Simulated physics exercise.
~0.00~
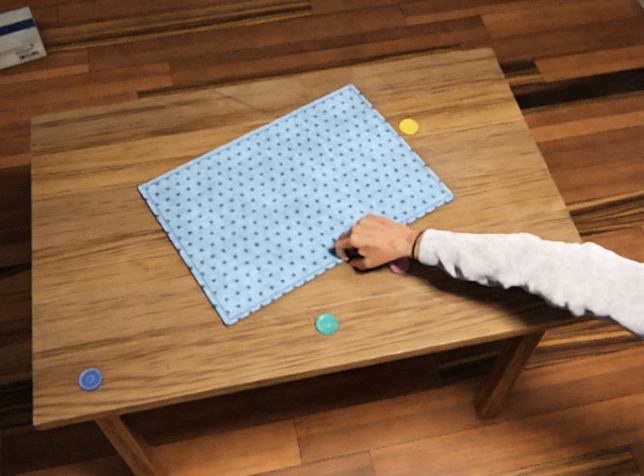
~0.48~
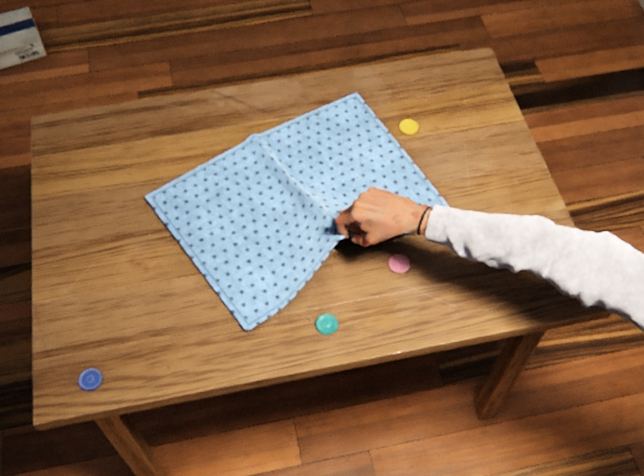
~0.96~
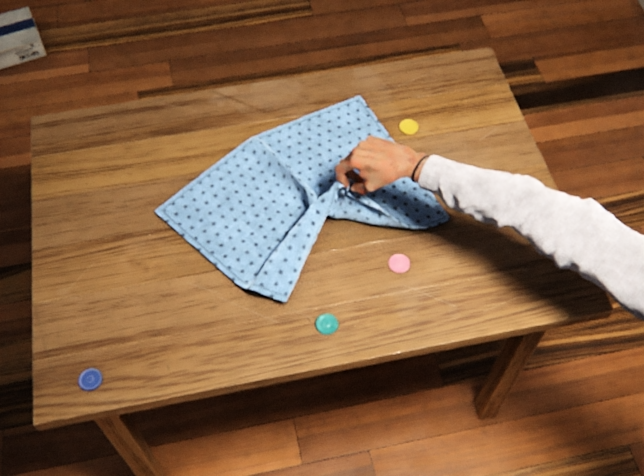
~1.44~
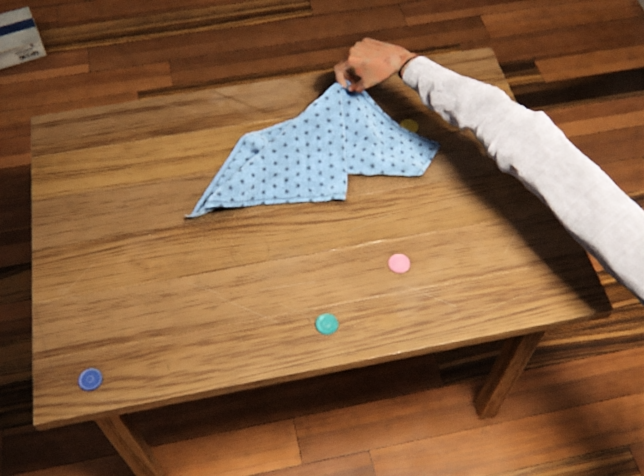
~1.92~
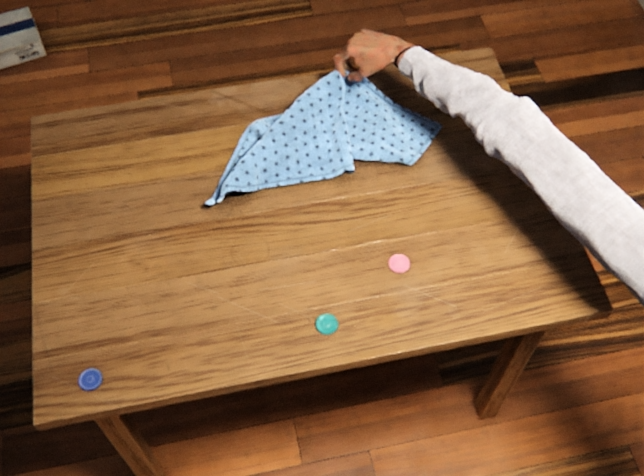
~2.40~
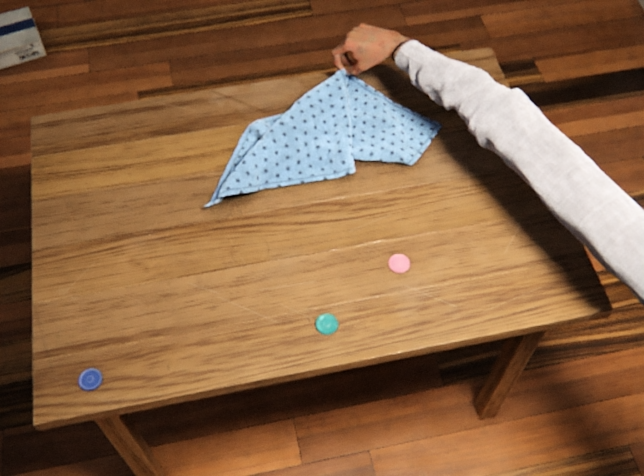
A hand pinching a dotted blue napkin's near edge and drawing it up the wooden table, leaving it folded over a yellow disc.
